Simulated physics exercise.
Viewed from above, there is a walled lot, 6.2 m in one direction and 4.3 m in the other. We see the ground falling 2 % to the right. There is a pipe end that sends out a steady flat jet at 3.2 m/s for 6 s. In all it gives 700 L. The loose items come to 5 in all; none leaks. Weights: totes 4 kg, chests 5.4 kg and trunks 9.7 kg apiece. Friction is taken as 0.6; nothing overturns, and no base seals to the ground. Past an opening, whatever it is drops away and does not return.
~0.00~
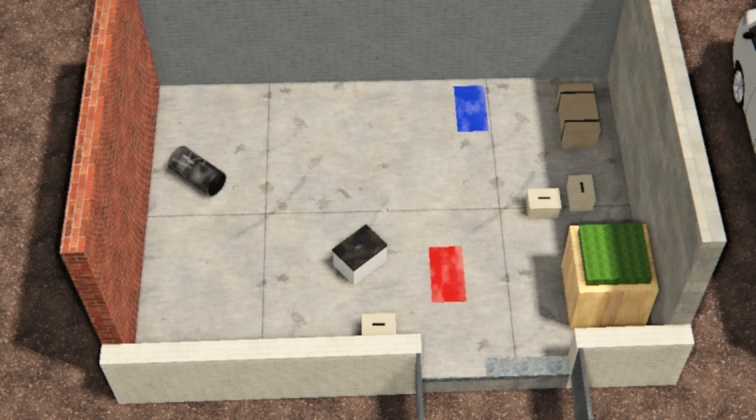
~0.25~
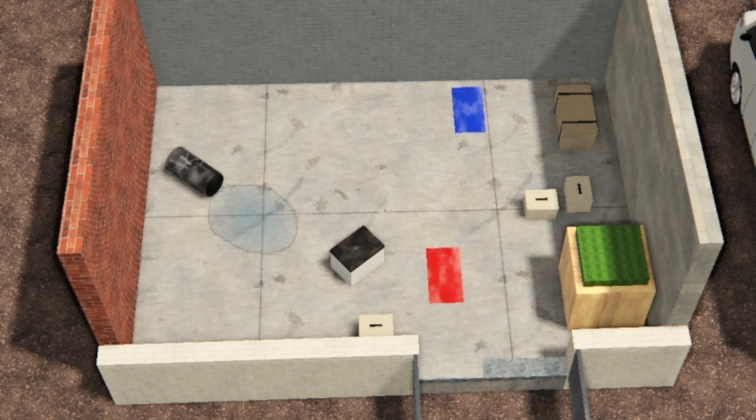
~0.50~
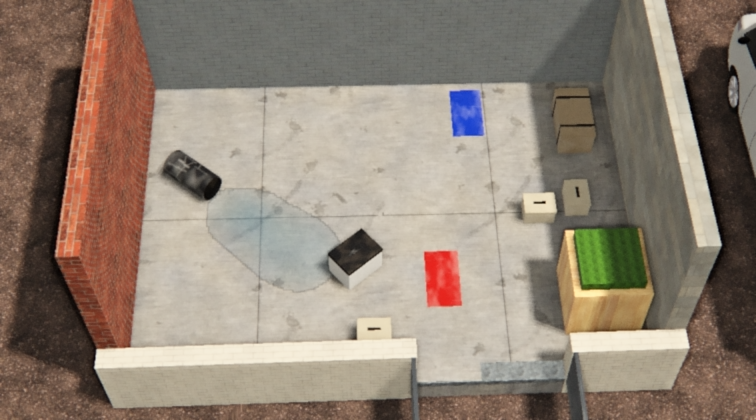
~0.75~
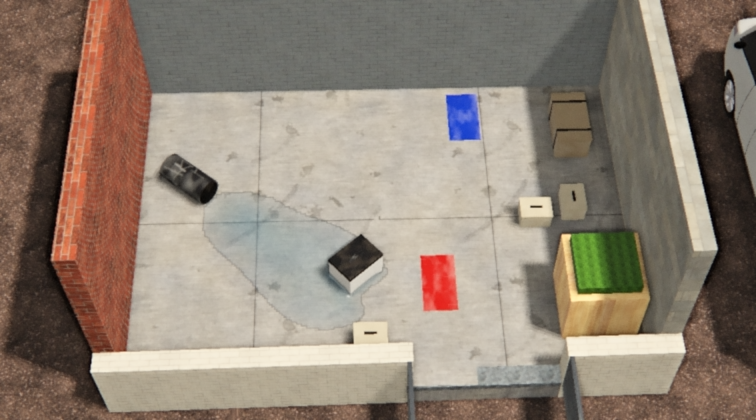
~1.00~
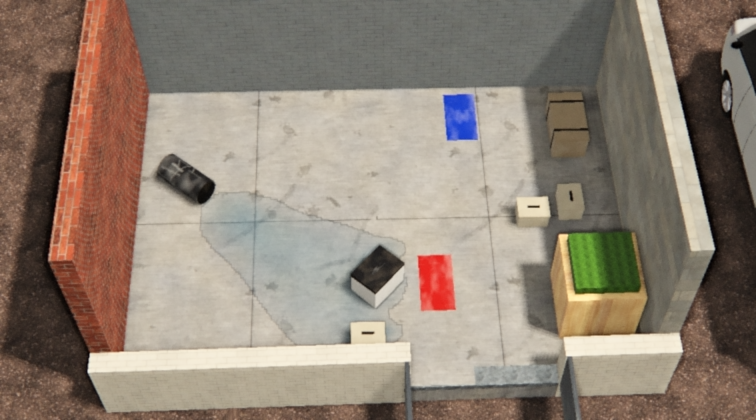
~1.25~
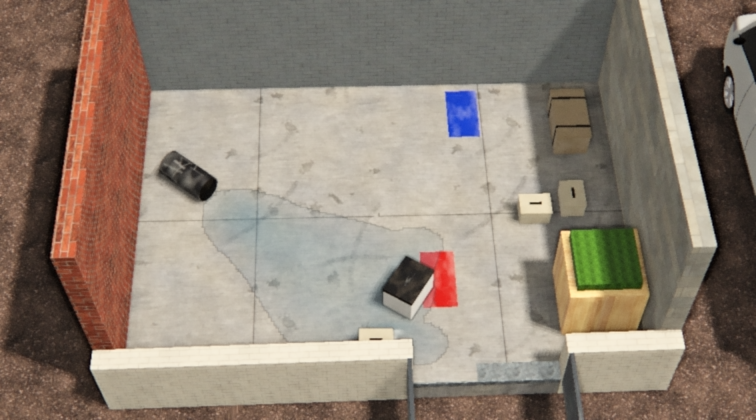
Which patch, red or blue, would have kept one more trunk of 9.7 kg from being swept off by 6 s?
The blue patch.
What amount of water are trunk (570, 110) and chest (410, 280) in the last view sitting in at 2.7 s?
Depth approx. 0 cm / 5 cm.
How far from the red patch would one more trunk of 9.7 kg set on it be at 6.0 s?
Around 120 centimetres from the patch.
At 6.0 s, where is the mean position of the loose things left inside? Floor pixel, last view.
Averaged position, last view: Near pixel (554, 218).
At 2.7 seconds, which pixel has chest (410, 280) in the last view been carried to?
Position: About (547, 331).
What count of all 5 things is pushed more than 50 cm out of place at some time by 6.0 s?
That adds up to 2.
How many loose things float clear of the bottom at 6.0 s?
My tally comes to 1.
After 1.8 s on red it would be 39 cm off in 3 cm of water; on blue it would be 0 cm off in 0 cm of water.
After 2.7 s on red it would be 108 cm off in 2 cm of water; on blue it would be 0 cm off in 0 cm of water.
After 4.2 s on red it would be 122 cm off in 4 cm of water; on blue it would be 0 cm off in 0 cm of water.
After 6.0 s on red it would be 127 cm off in 5 cm of water; on blue it would be 0 cm off in 0 cm of water.
